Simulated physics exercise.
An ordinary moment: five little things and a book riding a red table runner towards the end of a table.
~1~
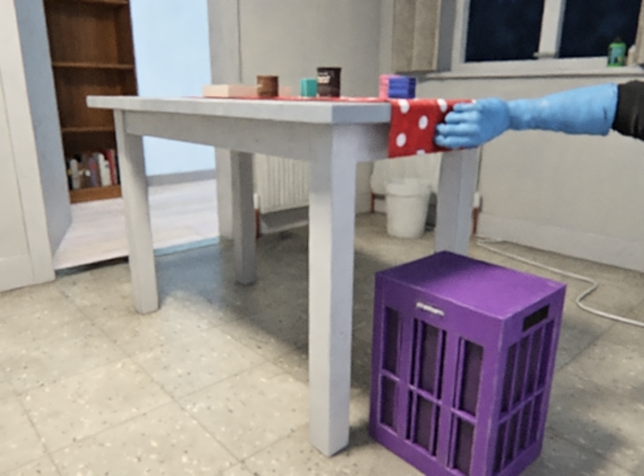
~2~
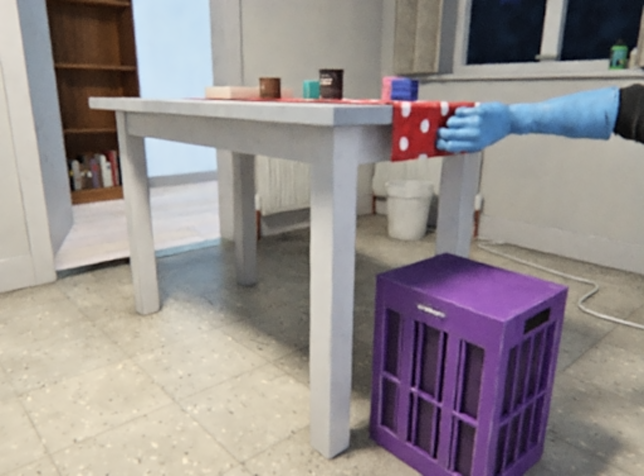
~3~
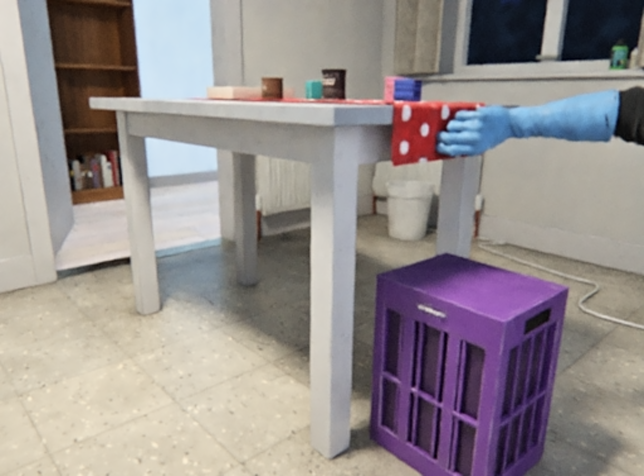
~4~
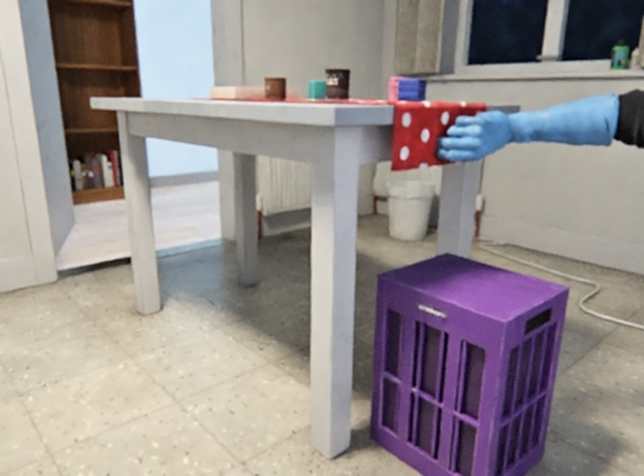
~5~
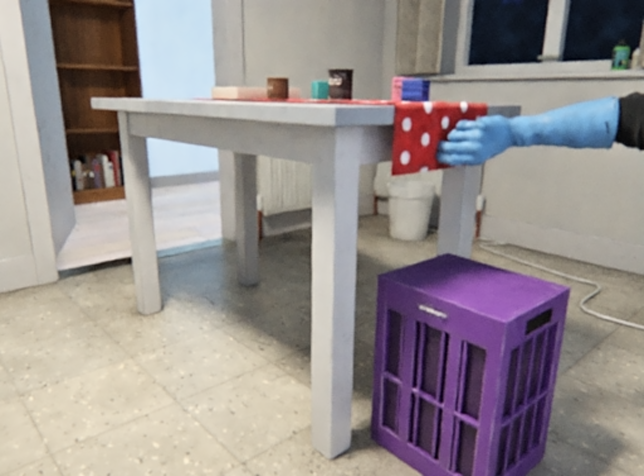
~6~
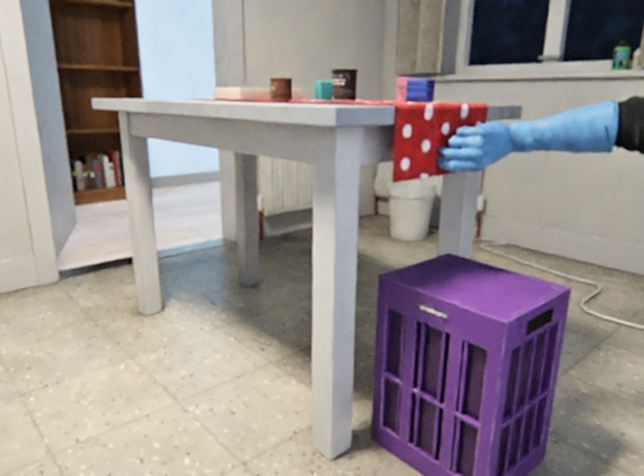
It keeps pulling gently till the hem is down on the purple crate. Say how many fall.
The count of fallen things is two.
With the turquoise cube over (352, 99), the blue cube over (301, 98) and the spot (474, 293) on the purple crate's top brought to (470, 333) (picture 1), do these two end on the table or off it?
The turquoise cube falls; the blue cube keeps its place on top.
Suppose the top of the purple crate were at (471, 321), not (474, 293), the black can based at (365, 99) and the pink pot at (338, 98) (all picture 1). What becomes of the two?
The black can goes over, the pink pot stays on.
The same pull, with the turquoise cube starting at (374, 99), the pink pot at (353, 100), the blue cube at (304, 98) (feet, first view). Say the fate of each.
The turquoise cube comes down, the pink pot goes over, the blue cube survives.
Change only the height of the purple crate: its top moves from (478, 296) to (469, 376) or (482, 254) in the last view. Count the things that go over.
It would be 4 and 1.
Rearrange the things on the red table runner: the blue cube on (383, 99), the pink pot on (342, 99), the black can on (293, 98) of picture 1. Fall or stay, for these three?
The blue cube comes down, the pink pot holds on, the black can holds on.
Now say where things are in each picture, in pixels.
In the first frame, hem (389, 158); blue cube (403, 77); pink pot (391, 76); black can (329, 67); turquoise cube (312, 79); brown pot (268, 76); top of the crate (474, 293).
In the second frame, hem (391, 162); blue cube (405, 79).
In the third frame, hem (393, 166); pink pot (396, 78).
In the fourth frame, hem (390, 172); black can (338, 69); top of the crate (476, 295).
In the fifth frame, hem (391, 176); turquoise cube (323, 81).
In the sixth frame, hem (392, 182); blue cube (421, 79); pink pot (408, 78); black can (345, 70); turquoise cube (327, 82); brown pot (281, 78).
Soon after, hem near (440, 207); all still up.
Then, hem near (438, 254); blue cube gone.
Further on, hem on the crate; blue cube and pink pot gone.
At rest, hem on the crate; blue cube and pink pot gone. It carries off two.
